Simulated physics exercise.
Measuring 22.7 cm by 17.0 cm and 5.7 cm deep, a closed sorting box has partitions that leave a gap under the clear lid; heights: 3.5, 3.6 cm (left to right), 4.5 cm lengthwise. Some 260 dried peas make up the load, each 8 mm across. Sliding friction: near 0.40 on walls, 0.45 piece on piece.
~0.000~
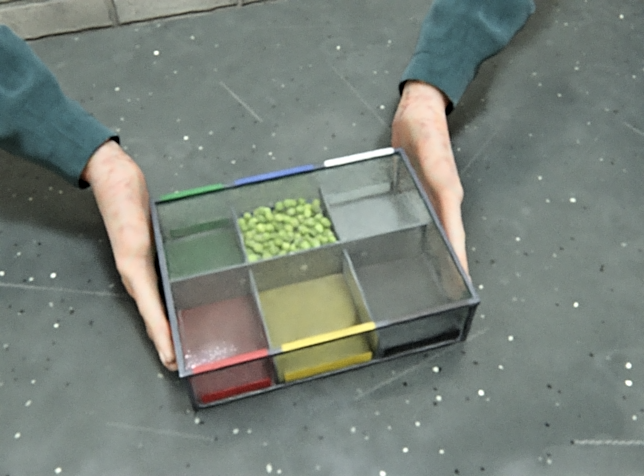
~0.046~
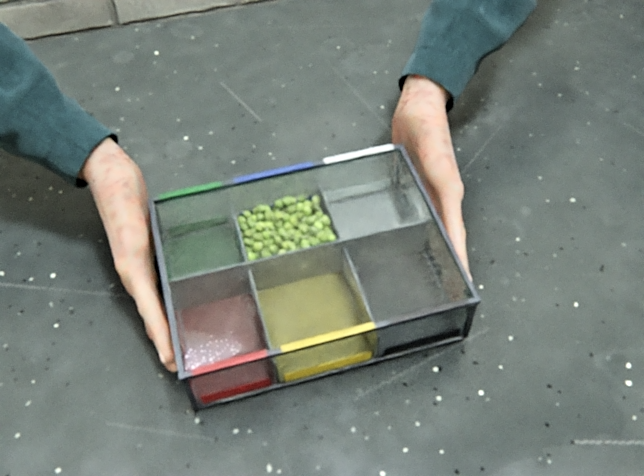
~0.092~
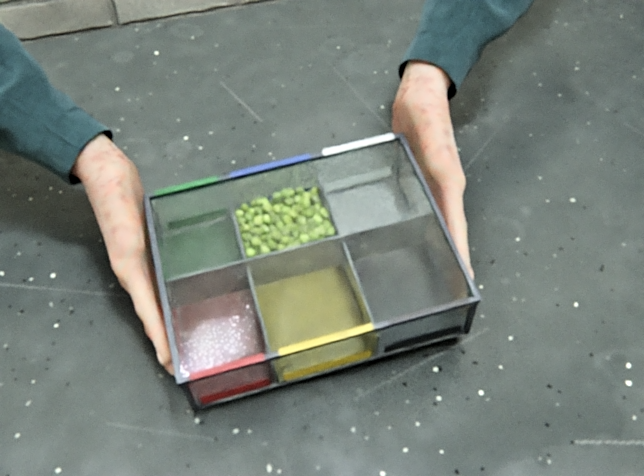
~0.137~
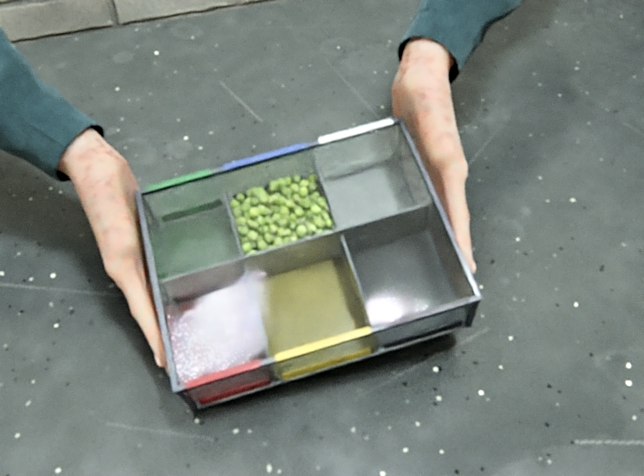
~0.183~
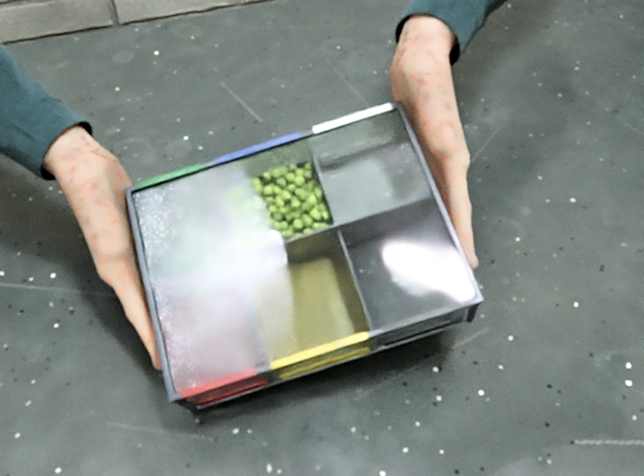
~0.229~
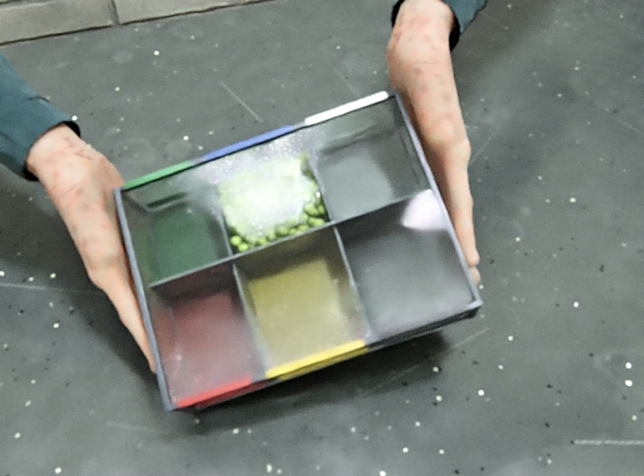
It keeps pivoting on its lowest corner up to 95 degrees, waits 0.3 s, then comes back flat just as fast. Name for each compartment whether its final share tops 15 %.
Result: Red: Beats the threshold; blue: Beats the threshold; green: Fails to beat the threshold; yellow: Fails to beat the threshold; white: Fails to beat the threshold; black: Fails to beat the threshold.
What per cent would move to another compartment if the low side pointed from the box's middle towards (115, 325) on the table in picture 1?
About 80 per cent.
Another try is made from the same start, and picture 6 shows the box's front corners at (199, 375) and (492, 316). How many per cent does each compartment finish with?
Final shares: Red 0%, blue 55%, green 0%, yellow 5%, white 0%, black 40%.
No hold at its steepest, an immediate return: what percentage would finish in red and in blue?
Red 25; blue 60.
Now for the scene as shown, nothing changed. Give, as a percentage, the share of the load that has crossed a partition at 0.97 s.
35 %.
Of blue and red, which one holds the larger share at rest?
More settles in the blue compartment.
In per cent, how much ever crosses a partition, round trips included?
About 40 per cent.
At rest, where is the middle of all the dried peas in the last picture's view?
Roughly (264, 277).
Then, at 0.97 s, tilt 95 degrees; red 20 %, blue 65 %, green 10 %.
Then, at 1.47 s, tilt 49 degrees; red 30 %, blue 60 %, green 5 %.
After 2.03 s, tilt 0 degrees; red 30 %, blue 60 %, green 5 %.
In the end, at 2.5 s, red 30 %, blue 60 %, green 5 %, yellow 0 %, white 0 %, black 0 %.
